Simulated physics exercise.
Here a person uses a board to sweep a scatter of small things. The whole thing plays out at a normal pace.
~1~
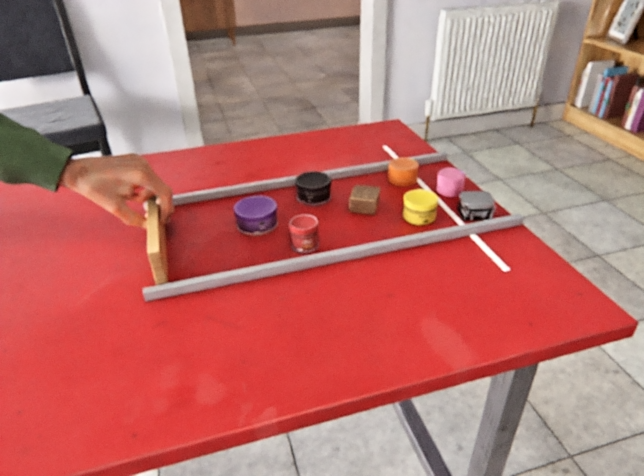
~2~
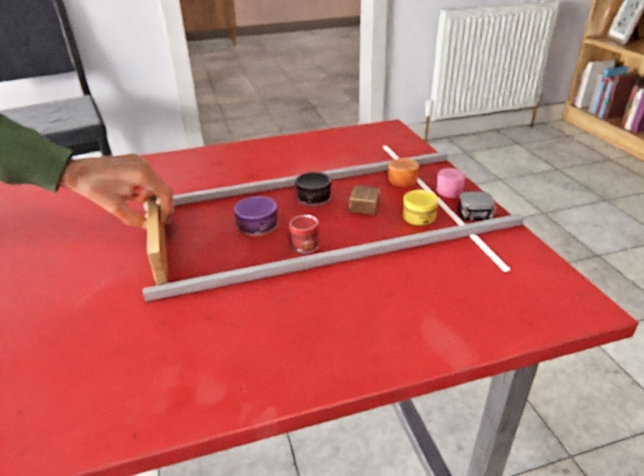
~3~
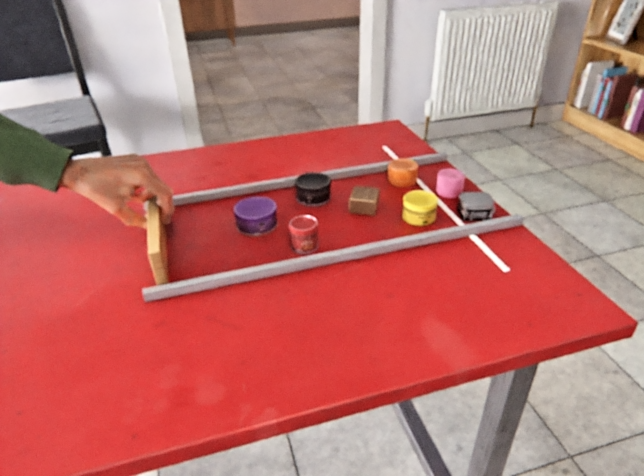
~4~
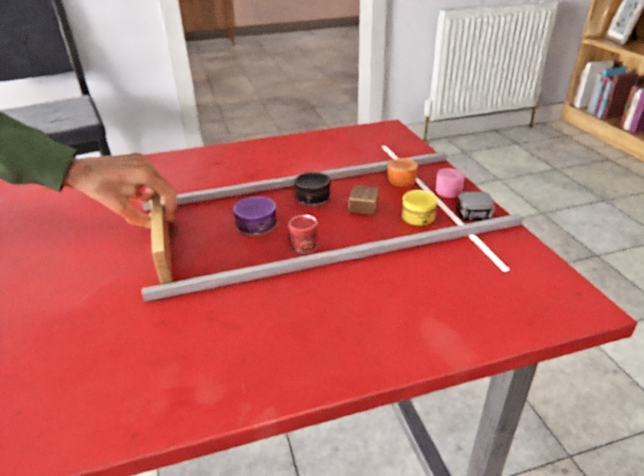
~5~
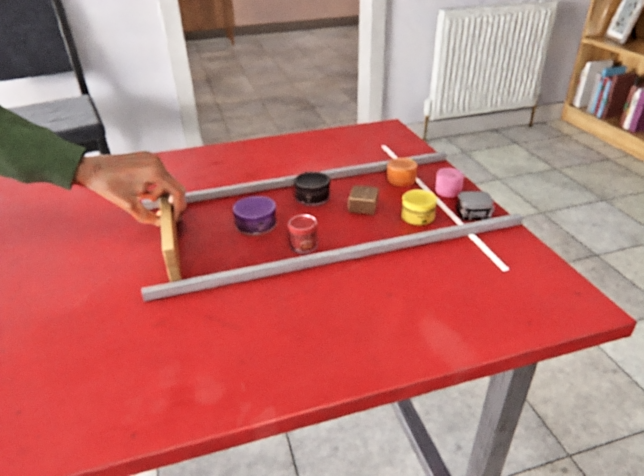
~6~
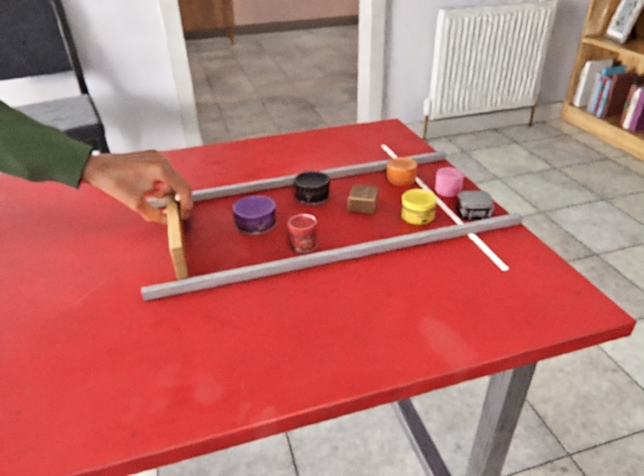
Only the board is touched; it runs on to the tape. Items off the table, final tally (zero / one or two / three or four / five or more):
Those that leave the table: One or a pair.
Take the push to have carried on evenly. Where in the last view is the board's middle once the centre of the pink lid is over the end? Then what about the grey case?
The middle sits near (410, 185) for the first and near (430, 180) for the other.
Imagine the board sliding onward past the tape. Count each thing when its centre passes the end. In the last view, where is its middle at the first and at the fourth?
First at (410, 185), next at (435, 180).
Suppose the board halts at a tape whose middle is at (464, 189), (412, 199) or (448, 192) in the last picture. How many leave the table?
Try by try, 6, 1 and 4.
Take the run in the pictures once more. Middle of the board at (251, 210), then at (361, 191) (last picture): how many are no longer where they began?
1 at one spot and 4 at the other.
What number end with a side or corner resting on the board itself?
My count gives 3.
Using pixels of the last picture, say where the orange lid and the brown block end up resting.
In the last view, the middles sit near (458, 162) and near (476, 178).
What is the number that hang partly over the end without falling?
As for overhanging, the count is 2.
Soon after, none off yet; grey case at rest near (474, 206); pink lid at rest near (449, 182); orange lid at rest near (402, 171).
At rest, the number that fall off is one or two; fallen, pink lid and grey case.
